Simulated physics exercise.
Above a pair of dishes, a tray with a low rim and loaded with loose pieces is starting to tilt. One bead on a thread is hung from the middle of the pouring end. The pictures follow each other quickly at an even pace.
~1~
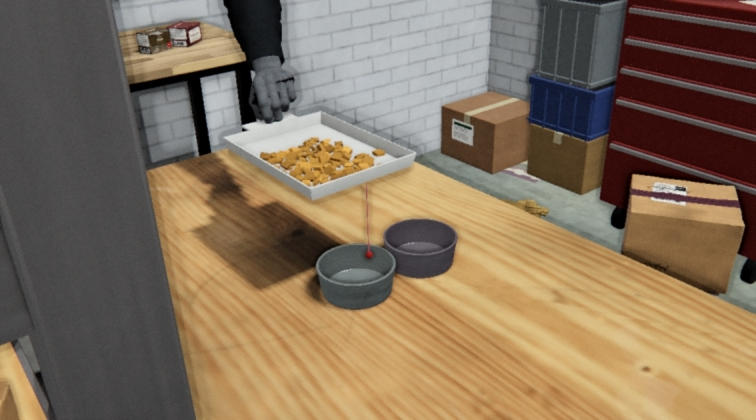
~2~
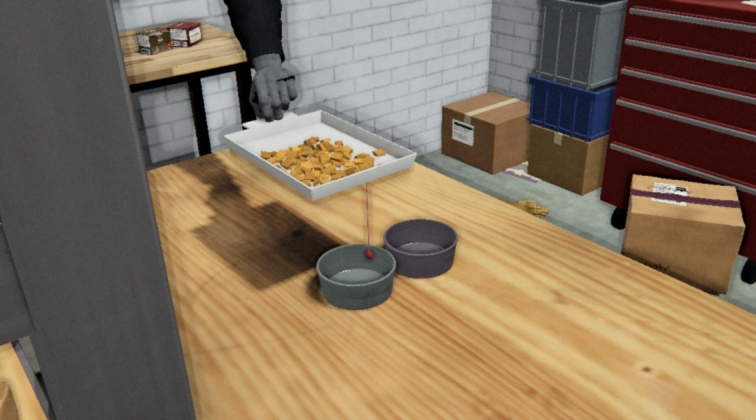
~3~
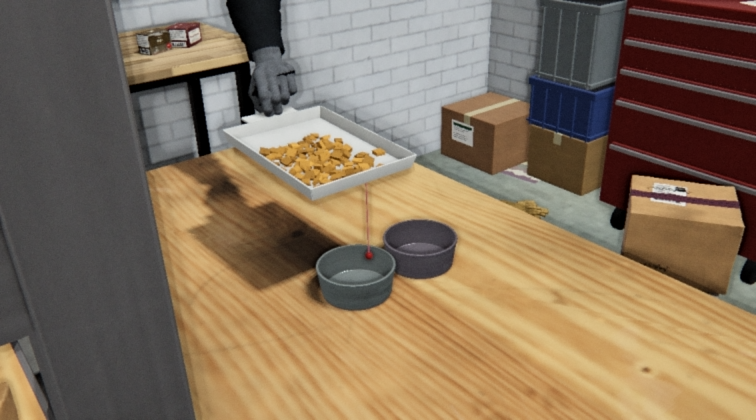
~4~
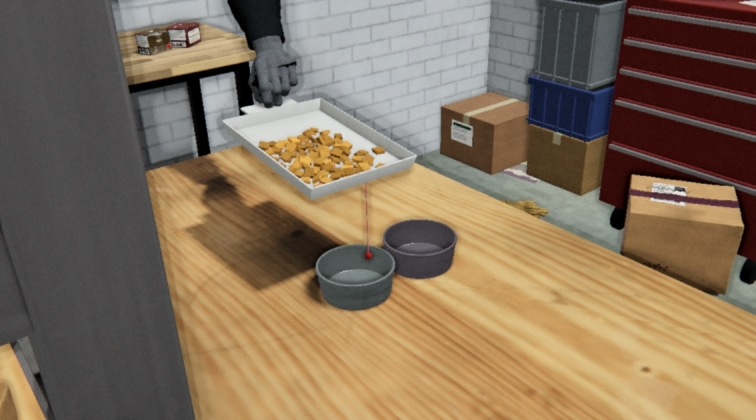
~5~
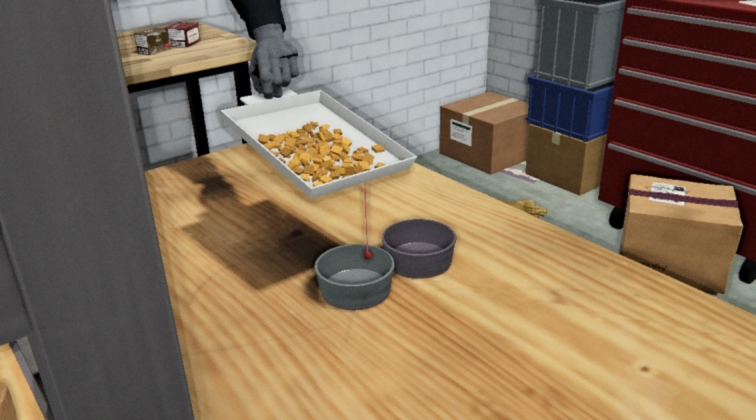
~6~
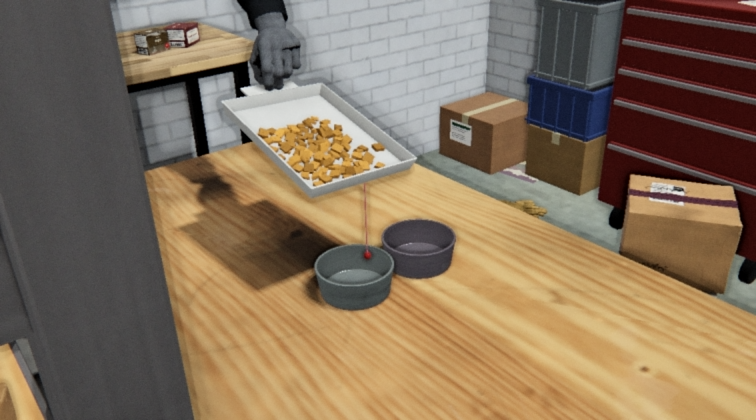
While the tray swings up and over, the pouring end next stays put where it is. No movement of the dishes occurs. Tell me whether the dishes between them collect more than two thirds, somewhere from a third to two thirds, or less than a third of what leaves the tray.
Falls short of a third.
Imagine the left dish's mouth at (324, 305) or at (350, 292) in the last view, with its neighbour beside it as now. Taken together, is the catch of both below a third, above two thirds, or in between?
In order of the places: Beyond two thirds, then above two thirds.
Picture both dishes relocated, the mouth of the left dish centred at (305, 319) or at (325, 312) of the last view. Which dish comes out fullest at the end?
The one on the right side, then the one on the right side.
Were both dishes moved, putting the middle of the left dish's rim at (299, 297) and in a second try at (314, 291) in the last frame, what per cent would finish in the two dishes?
Roughly 30% on the first try and 40% on the second.
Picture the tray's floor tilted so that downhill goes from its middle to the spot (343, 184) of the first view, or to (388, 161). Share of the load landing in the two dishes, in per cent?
Shares, approx.: 0 %, then 70 %.
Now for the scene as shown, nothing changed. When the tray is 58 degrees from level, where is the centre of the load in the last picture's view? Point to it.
Somewhere about pixel (357, 150).
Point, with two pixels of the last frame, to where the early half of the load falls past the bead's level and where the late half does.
Around (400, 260), followed by around (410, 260).
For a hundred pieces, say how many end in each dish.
For the left dish 0 %, for the right dish 10 %.
Soon, tray tipped steeply; all on the tray.
A while on, tray tipped right over; about two thirds on the tray; a stray few in the right dish; about a third outside both; a small part in the air.
Towards the end, tray tipped past a quarter turn; a stray few in the left dish; a small part in the right dish; most outside both.
Finally, tray tipped past a quarter turn; a stray few in the left dish; a small part in the right dish; most outside both.
